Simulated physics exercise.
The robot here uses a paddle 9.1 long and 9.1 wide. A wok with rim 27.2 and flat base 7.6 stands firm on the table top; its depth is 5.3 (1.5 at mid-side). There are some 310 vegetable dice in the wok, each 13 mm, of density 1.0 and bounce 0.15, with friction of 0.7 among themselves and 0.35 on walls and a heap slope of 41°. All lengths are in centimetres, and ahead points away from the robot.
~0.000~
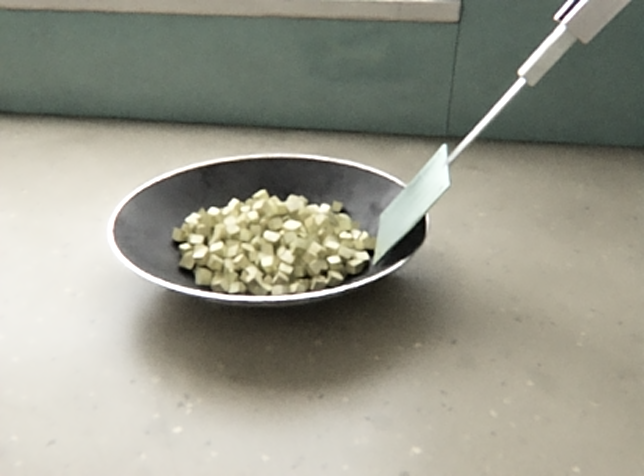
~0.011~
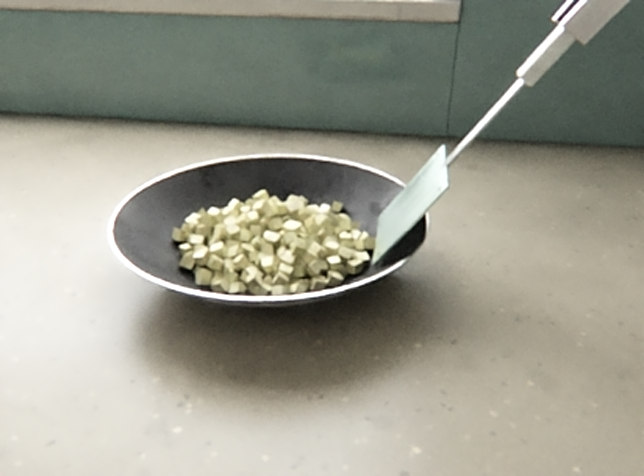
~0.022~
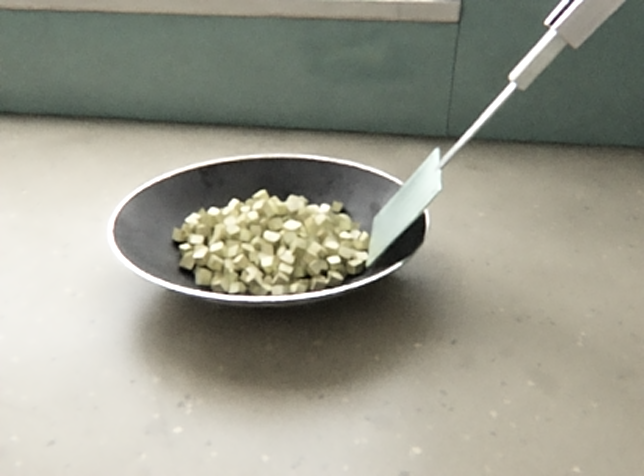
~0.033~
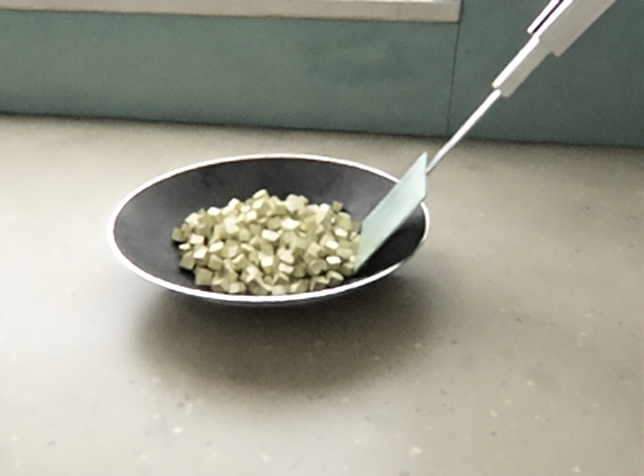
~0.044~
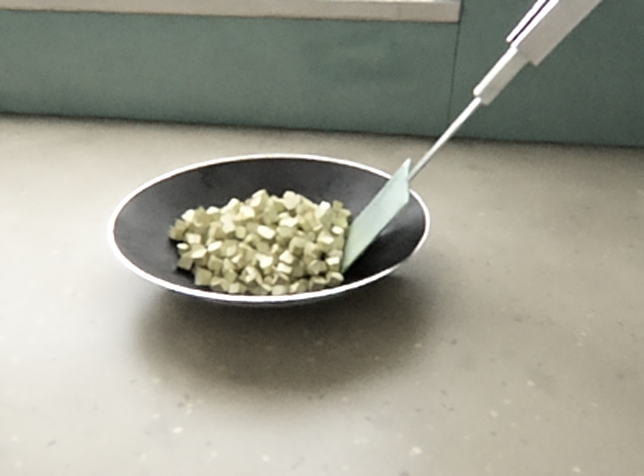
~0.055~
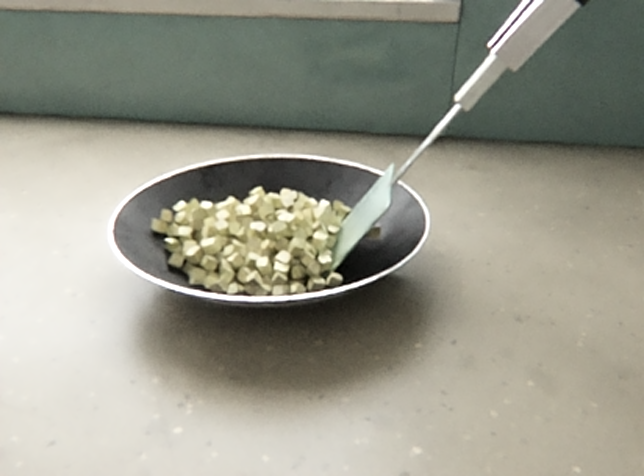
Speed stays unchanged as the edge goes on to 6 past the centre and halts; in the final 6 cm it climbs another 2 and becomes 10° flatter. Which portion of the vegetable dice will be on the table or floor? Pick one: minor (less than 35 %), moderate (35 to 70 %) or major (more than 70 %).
Moderate.
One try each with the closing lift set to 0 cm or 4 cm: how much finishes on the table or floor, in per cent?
Estimates, in order: 50 % then 50 %.
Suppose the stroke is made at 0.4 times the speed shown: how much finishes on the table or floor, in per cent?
Roughly 30 percent ends on the table or floor.
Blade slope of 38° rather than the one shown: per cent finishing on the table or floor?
45 %.
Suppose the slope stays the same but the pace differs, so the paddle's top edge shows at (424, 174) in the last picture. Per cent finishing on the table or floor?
30 %.
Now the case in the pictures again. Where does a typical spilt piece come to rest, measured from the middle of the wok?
It's around 26 cm.
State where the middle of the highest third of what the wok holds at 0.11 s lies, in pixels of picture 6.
Around (182, 206).
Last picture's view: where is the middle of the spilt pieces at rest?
(21, 240) or thereabouts.
After 0.08 s, sloping 55°, highest piece 8 above the table; 306 in the wok.
After 0.11 s, sloping 52°, highest piece 10 above the table; 287 in the wok, 19 on the blade or in flight.
After 0.32 s, sloping 45°, highest piece 9 above the table; 145 in the wok, 128 on the table or floor, 33 on the blade or in flight.
After 1.37 s, sloping 45°, highest piece 6 above the table; 161 on the table or floor, 145 in the wok.
In the end, 161 on the table or floor, 145 in the wok. That is 53 % on the table or floor.
